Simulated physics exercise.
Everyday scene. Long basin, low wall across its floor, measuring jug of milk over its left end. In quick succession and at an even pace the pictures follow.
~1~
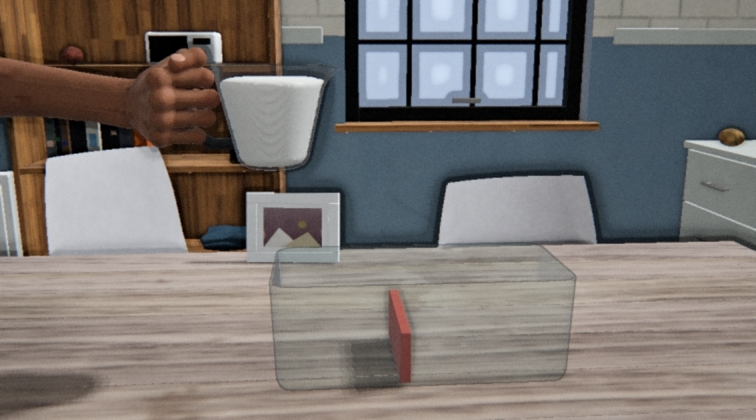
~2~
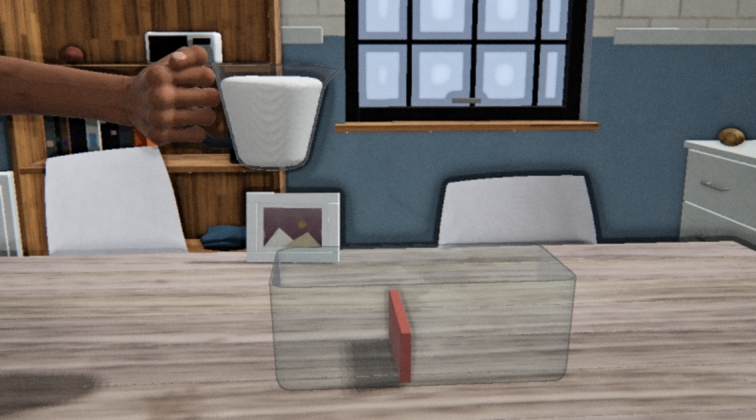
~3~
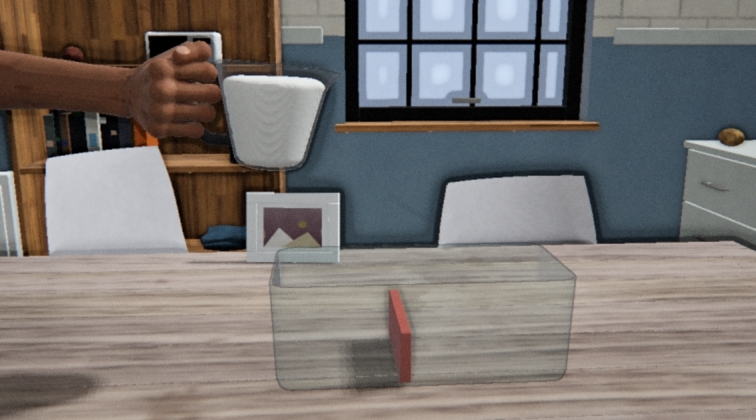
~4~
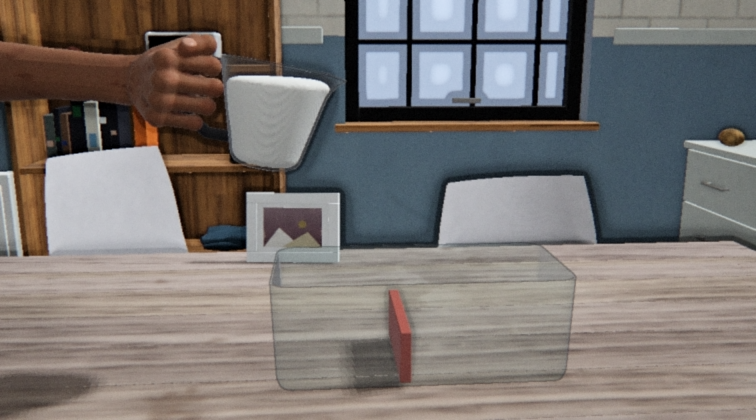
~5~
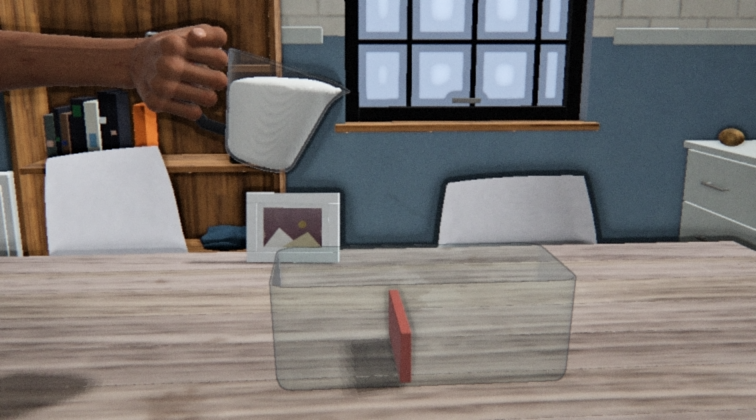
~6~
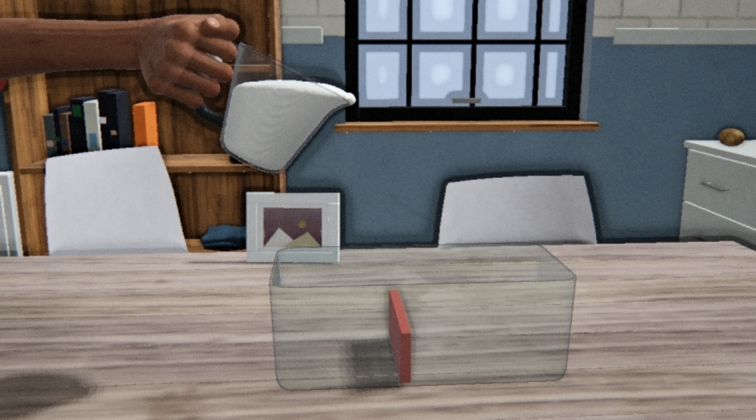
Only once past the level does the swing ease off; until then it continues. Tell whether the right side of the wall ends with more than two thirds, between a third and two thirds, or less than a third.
The share right of the wall does reach a third but does not go past two thirds.
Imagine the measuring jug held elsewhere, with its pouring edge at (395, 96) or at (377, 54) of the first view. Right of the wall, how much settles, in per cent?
It comes to 95 % the first time and 95 % the second.
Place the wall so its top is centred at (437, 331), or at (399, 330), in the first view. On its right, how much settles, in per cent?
Around 10 per cent for the first, around 65 per cent for the second.
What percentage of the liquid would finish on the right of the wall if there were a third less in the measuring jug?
Estimate: Around 25 per cent.
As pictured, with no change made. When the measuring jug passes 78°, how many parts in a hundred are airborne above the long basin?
30 per cent.
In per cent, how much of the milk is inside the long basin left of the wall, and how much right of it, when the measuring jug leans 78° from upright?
Left part: Around 0 %. Right part: Around 15 %.
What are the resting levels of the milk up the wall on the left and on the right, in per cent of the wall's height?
On the left it sits near 20, while on the right it sits near 20.
A moment on, the measuring jug is tipped on its side and 52 per cent is still to pour, 1 is left of the wall and 16 right of it.
Next, the measuring jug is tipped on its side and 11 per cent is still to pour, 22 is left of the wall and 49 right of it.
Then the measuring jug is tipped on its side and 1 per cent is still to pour, 42 is left of the wall and 55 right of it.
Later the measuring jug is tipped on its side and 0 per cent is still to pour, 44 is left of the wall and 55 right of it.
Finally, 44 per cent lies left of the wall, 55 right of it and 1 outside.
